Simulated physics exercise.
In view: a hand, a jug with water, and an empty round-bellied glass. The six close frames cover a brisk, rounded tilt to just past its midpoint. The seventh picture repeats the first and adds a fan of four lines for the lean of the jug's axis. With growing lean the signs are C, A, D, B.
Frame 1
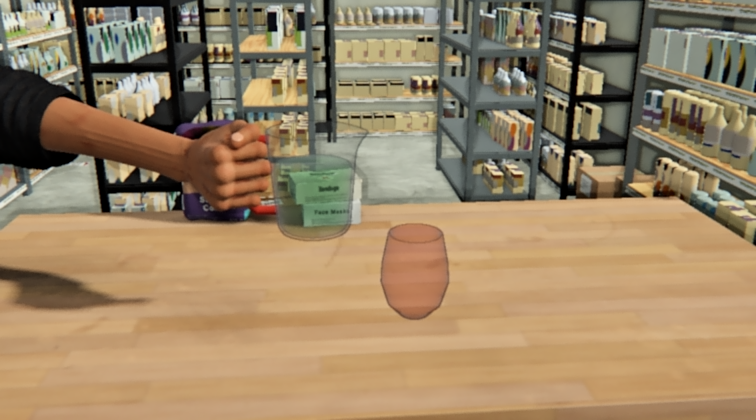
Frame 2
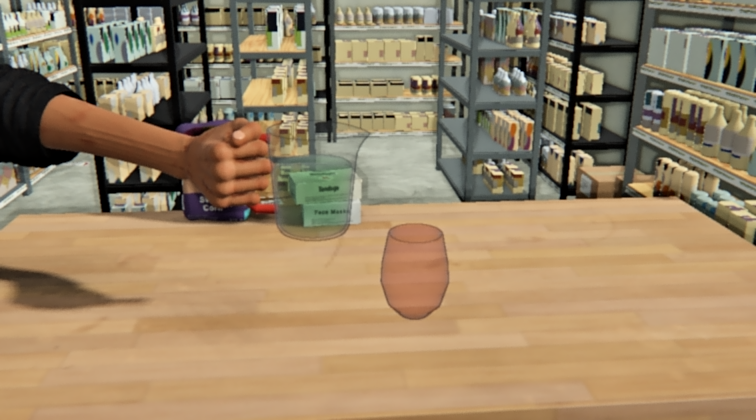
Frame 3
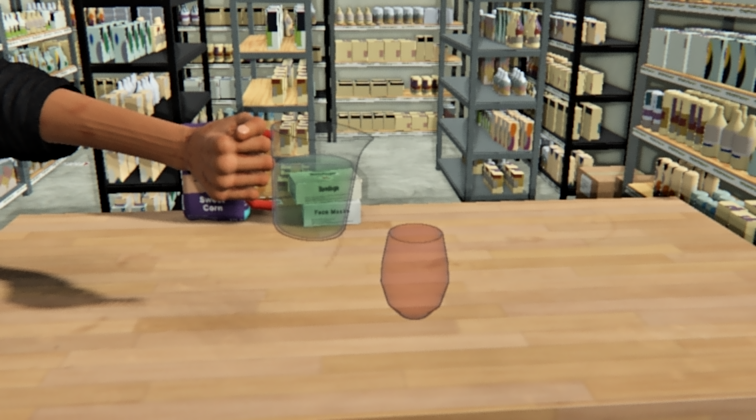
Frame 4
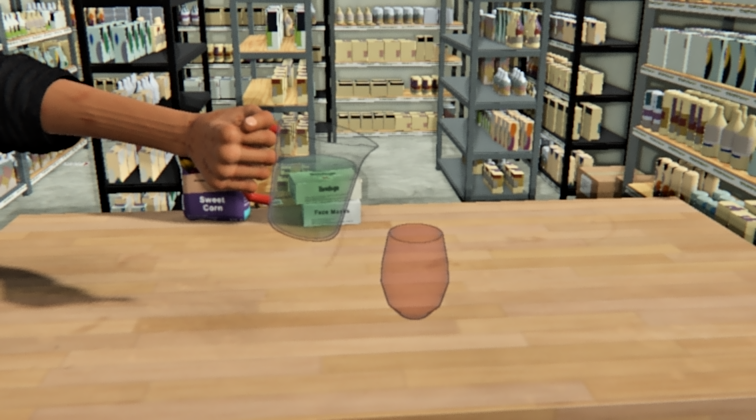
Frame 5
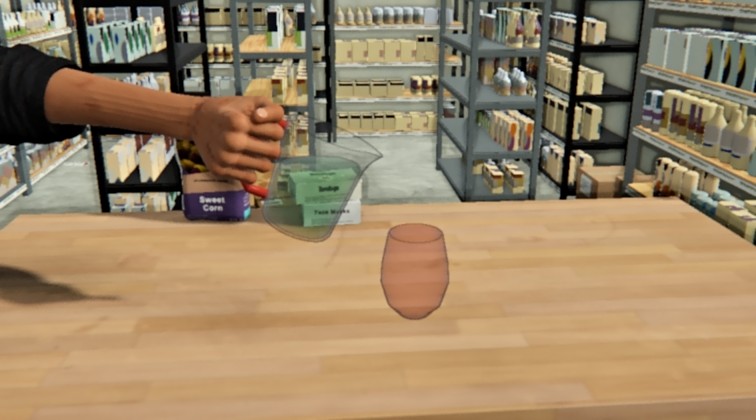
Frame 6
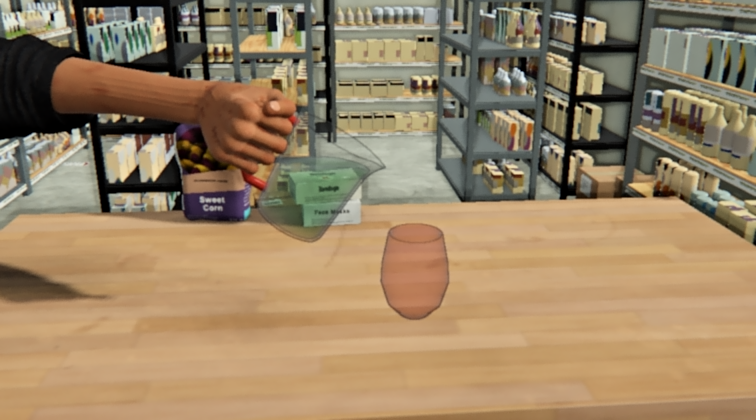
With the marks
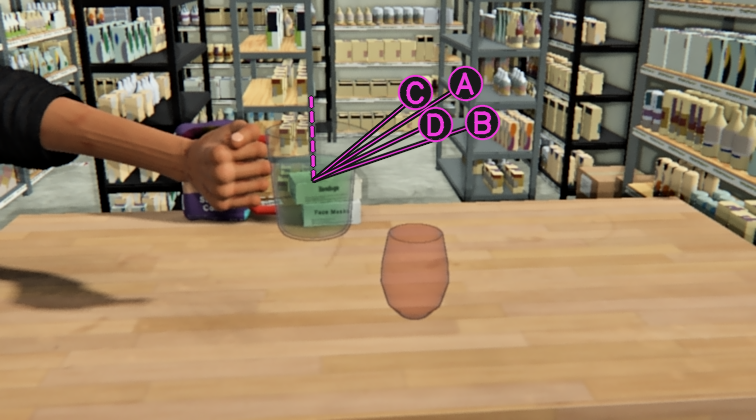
A hand gripping the red handle of a clear jug holds it upright above a wooden table, to the left of a reddish, round-bellied glass. The hand then rises slightly and tilts the jug rightward, gradually at first and then further, revealing a sweet corn package behind, while the glass stays still.
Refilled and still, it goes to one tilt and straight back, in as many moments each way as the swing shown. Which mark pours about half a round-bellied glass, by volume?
D.
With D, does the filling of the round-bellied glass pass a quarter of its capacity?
Yes, clearly.
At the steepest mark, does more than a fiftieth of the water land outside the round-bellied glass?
No.
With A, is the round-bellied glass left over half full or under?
Under.
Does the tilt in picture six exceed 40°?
No.
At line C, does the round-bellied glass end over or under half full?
Under.
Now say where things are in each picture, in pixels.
The first frame shows upright, lip at (367, 131); rim of the round-bellied glass round (416, 232); nothing has left yet.
The second frame shows upright, lip at (369, 133); nothing has left yet.
The third frame shows tipped about 6°, lip at (372, 138); nothing has left yet.
The fourth frame shows tipped about 13°, lip at (377, 145); nothing has left yet.
The fifth frame shows tipped about 22°, lip at (382, 155); nothing has left yet.
The sixth frame shows tipped about 31°, lip at (384, 166); nothing has left yet.
In magenta, A at (450, 92); B at (466, 128); C at (404, 105); D at (419, 129).
If A is chosen, the round-bellied glass ends with about 32 % of what it can hold.
If B is chosen, the round-bellied glass ends with about 69 % of what it can hold.
If C is chosen, the round-bellied glass ends with about 18 % of what it can hold.
If D is chosen, the round-bellied glass ends with about 50 % of what it can hold.
